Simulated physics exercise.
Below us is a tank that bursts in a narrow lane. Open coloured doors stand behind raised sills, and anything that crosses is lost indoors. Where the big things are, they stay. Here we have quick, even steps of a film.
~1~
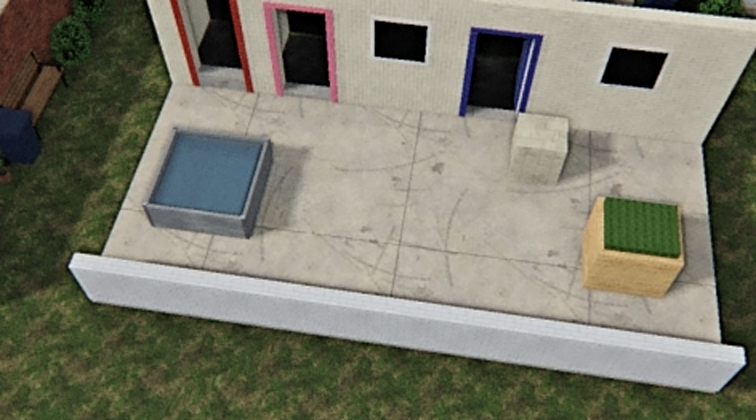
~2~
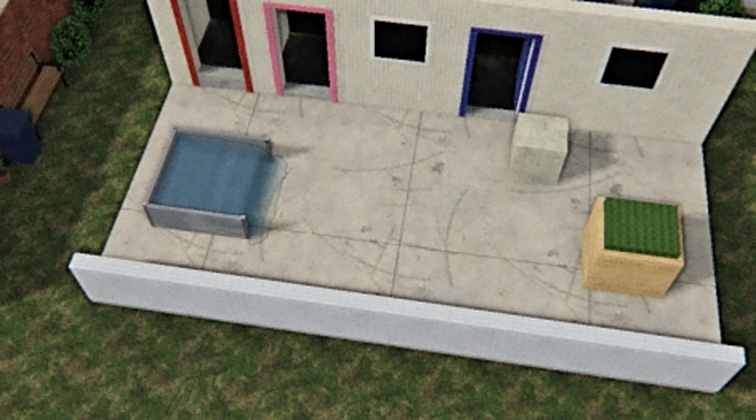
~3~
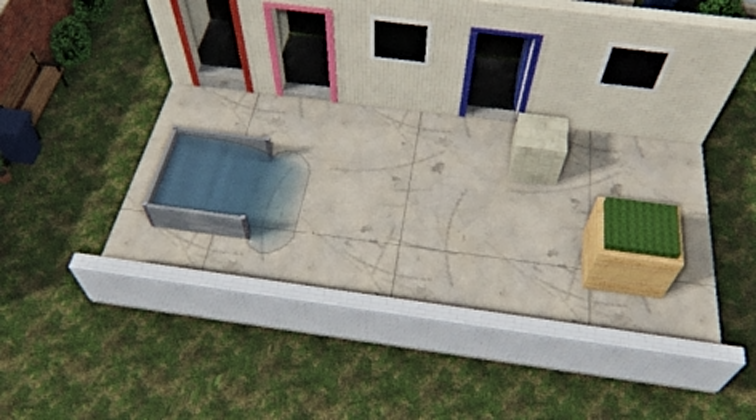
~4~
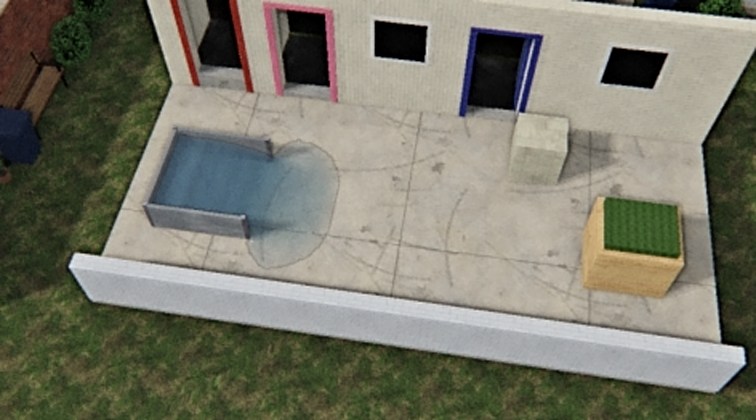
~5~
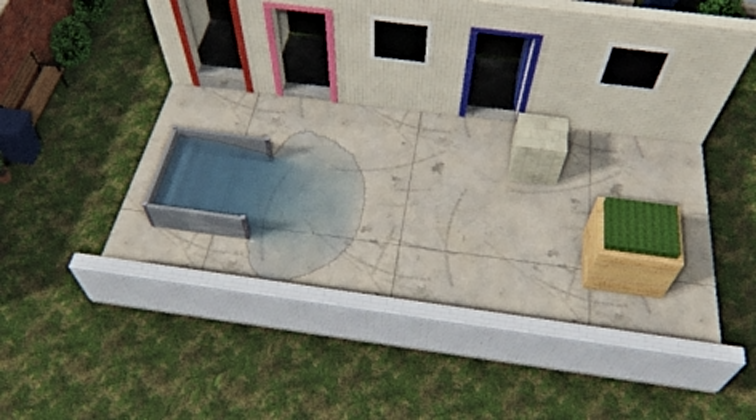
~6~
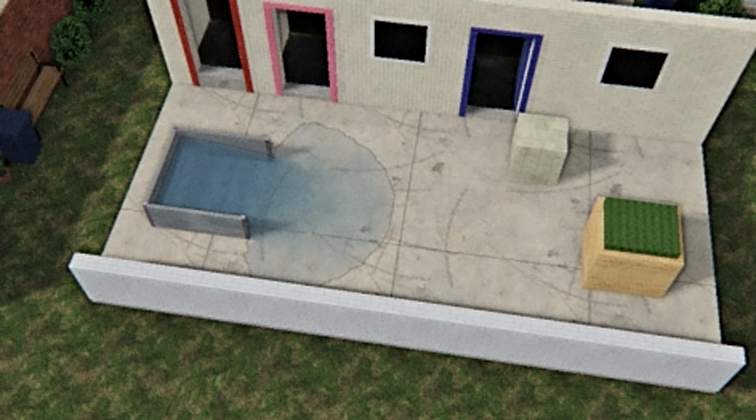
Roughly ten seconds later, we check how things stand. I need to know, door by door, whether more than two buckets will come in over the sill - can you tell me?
At the end, the pink door counts as not over. The blue door counts as over. The red door counts as not over.
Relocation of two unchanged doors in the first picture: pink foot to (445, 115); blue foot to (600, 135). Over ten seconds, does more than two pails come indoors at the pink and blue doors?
First the pink door, which stays on the safe side, then the blue door, which stays on the safe side.
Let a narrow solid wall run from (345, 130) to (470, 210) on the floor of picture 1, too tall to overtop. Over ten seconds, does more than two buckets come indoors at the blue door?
Result - blue door doesn't reach it.
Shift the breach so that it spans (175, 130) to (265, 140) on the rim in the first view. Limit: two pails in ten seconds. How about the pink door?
Note: Pink door crosses the line.
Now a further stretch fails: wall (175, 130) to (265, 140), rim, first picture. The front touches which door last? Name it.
Go with the blue-painted one.
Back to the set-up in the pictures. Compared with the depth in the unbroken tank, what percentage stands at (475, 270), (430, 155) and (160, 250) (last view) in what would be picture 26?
Going in order, that's 4, 4 and 0 %.
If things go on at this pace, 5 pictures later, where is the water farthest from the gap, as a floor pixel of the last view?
The farthest wet spot is near (500, 205).
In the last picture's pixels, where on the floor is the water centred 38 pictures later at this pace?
I'd point to (451, 216).
A moment on, water covers 35 % of the floor; the pink door not reached, the blue door not reached, the red door not reached.
Next, water covers 50 % of the floor; the pink door wet at the sill, nothing in, the blue door wet at the sill, nothing in, the red door not reached.
Then, water covers 70 % of the floor; the pink door wet at the sill, nothing in, the blue door under two buckets in, the red door not reached.
Later, water covers 75 % of the floor; the pink door wet at the sill, nothing in, the blue door over two buckets in, the red door not reached.
In the end, water covers 80 % of the floor; the pink door wet at the sill, nothing in, the blue door over two buckets in, the red door wet at the sill, nothing in.
